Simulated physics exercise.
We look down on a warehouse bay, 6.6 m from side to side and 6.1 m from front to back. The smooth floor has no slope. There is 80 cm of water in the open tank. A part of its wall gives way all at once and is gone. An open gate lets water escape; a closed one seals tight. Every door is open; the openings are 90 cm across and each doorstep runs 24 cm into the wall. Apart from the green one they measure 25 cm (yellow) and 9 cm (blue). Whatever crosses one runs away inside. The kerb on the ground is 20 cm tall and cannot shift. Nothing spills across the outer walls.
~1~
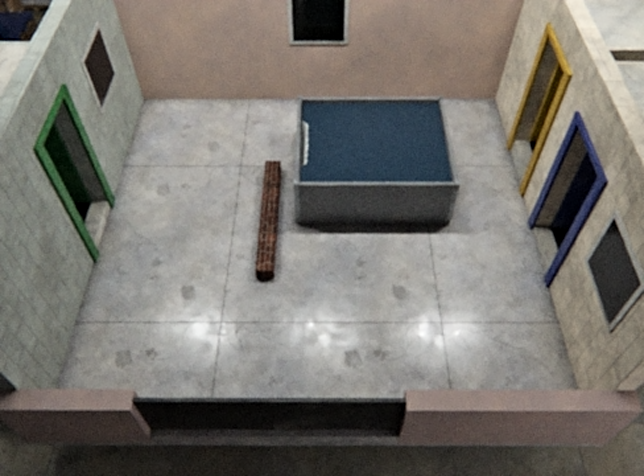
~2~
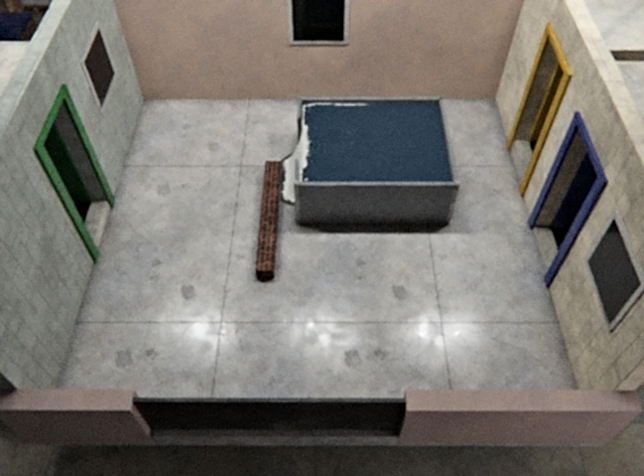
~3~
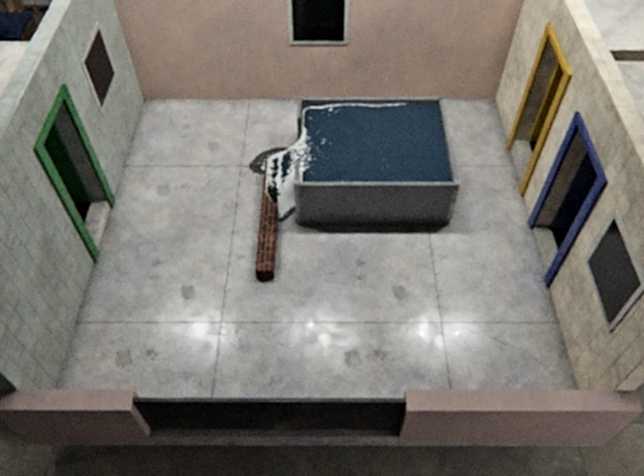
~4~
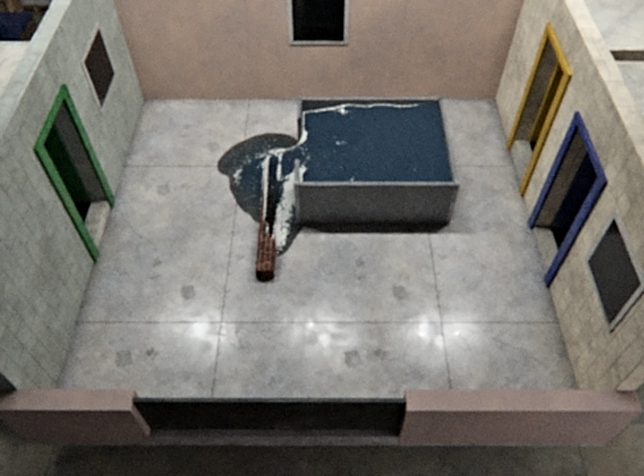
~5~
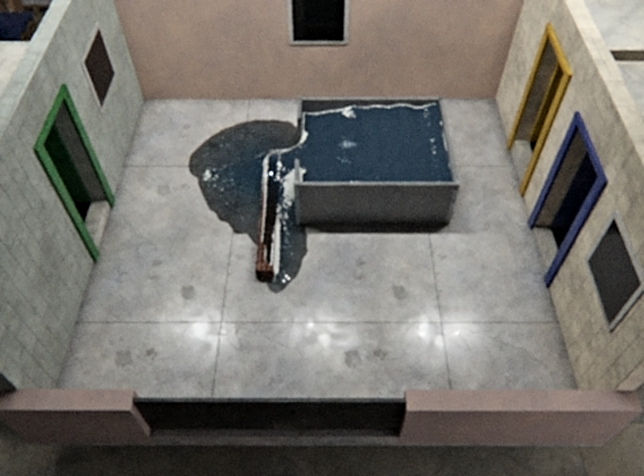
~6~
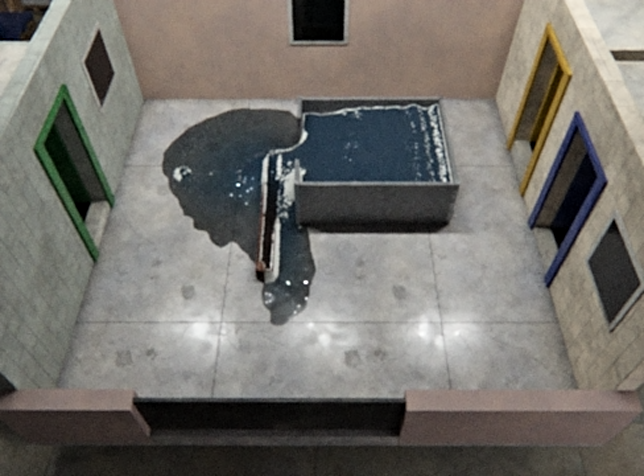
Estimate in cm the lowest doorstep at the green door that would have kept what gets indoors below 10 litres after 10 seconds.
Some 16 cm above the ground.
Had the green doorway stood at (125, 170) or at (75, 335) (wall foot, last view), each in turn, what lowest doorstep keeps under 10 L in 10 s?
About 21 and 10.5 cm.
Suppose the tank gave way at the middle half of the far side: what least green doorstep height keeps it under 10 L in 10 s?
About 7.5 cm.
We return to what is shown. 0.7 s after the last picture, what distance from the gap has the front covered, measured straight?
Some 4.0 m out.
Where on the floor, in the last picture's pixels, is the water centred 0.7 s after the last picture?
Near (328, 179).
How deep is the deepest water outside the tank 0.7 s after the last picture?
Up to some 60 cm.
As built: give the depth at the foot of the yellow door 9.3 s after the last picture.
Some 11.5 cm.
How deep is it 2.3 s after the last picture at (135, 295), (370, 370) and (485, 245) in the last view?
Roughly 7, 2 and 0 cm, in turn.
Then, 0.7 s after the last picture water covers 40 % of the floor, deepest (60 cm) near (283, 181); 11 cm at the green door, 0 litres in over its 18 cm doorstep.
Then, 2.3 s after the last picture water covers 60 % of the floor, deepest (40 cm) near (283, 181); 13 cm at the green door, 4 litres in over its 18 cm doorstep.
Then, 9.3 s after the last picture water covers 95 % of the floor, deepest (17 cm) near (283, 189); 6 cm at the green door, 4 litres in over its 18 cm doorstep.
At the green door as built, the water peaked near 22 cm, 1.1 s after the last picture.
With a doorstep of 14.5 cm, 15 litres would have come in within the 10 s; with 19.5 cm, 2 litres. So under 10 litres takes about 16 cm.
